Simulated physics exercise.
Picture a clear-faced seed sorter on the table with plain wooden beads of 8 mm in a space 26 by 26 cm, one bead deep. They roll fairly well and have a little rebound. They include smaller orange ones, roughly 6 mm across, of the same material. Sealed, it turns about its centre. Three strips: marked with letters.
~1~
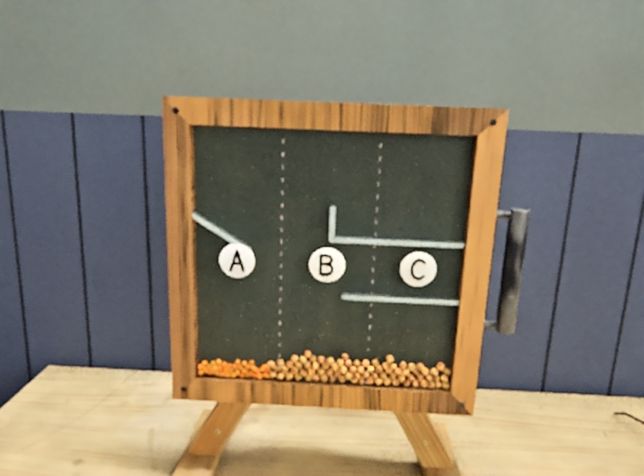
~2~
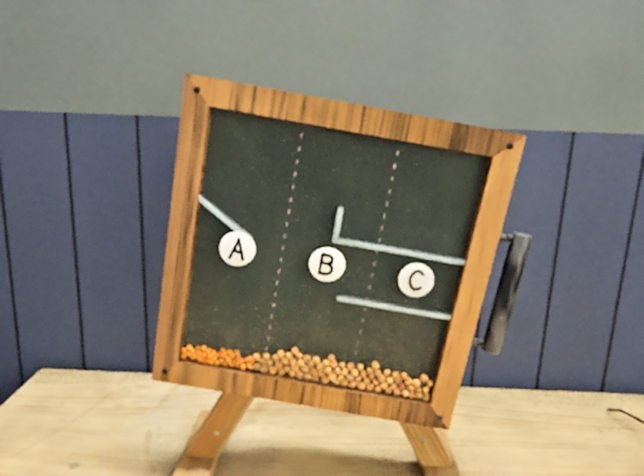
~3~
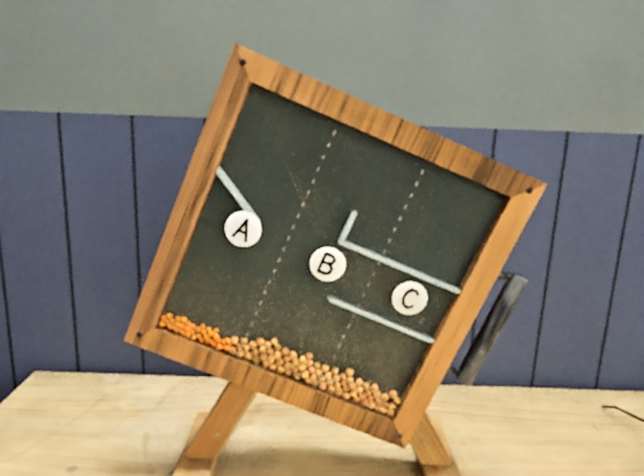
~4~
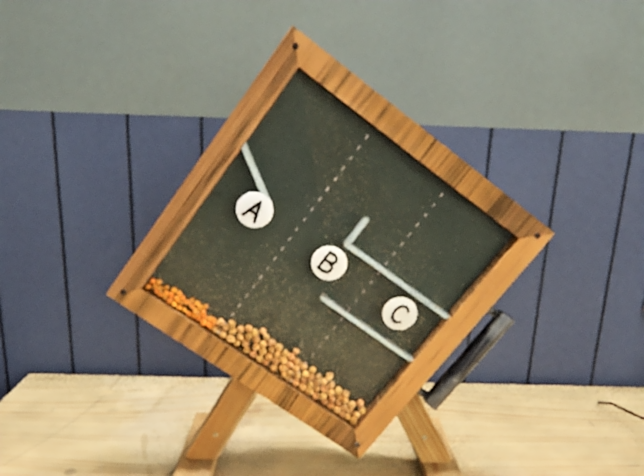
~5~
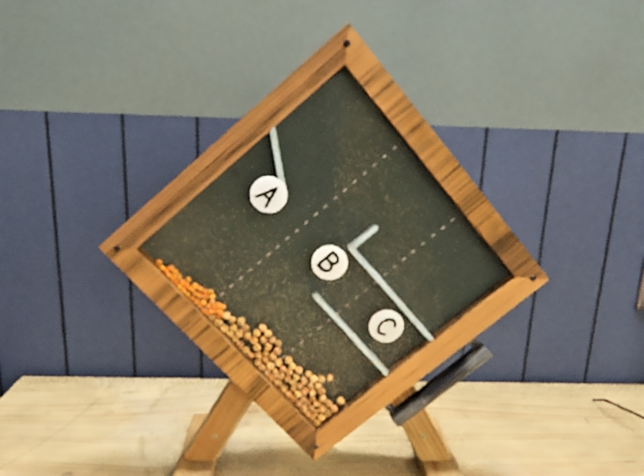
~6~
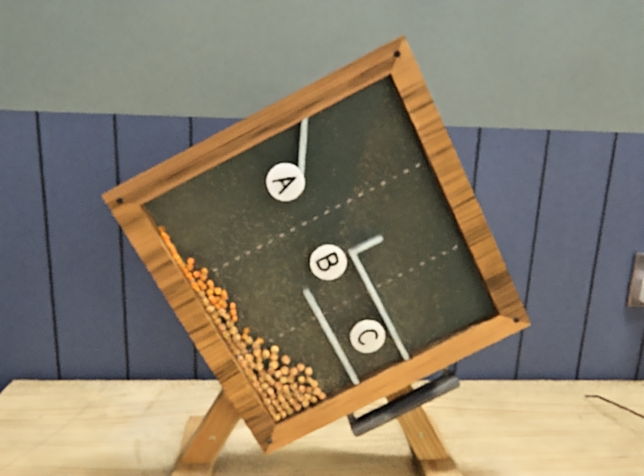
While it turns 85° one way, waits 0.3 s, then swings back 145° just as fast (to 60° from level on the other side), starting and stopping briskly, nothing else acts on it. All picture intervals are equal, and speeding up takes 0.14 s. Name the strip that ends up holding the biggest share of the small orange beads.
The strip numbered A.
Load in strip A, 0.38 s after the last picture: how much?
Roughly 5 %.
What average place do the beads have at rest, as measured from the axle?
It lies close to 4 centimetres right and 12 centimetres below.
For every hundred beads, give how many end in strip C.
About 0 per cent.
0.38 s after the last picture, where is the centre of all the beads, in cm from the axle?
Position estimate: Left 9 cm, below 8 cm.
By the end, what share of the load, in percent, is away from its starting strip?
Around 65 percent.
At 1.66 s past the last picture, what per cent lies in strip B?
I'd put it around 5 in a hundred.
Then, 0.38 s later than the last picture, it stands 85° clockwise; the beads' middle is 9 cm left of and 8 cm below the centre; A 5 %, B 15 %, C 80 %; small ones, A 15 %, B 20 %, C 65 %.
Then, 1.66 s later than the last picture, it stands 13° clockwise; the beads' middle is 7 cm right of and 11 cm below the centre; B 5 %, C 95 %; small ones, B 10 %, C 90 %.
Then, 2.65 s later than the last picture, it stands 60° anticlockwise; the beads' middle is 5 cm right of and 12 cm below the centre; A 85 %, B 15 %; small ones, A 100 %.
At rest 3.3 s after the last picture, it stands 60° anticlockwise; A 85 %, B 15 %, C 0 %; small ones, A 100 %.
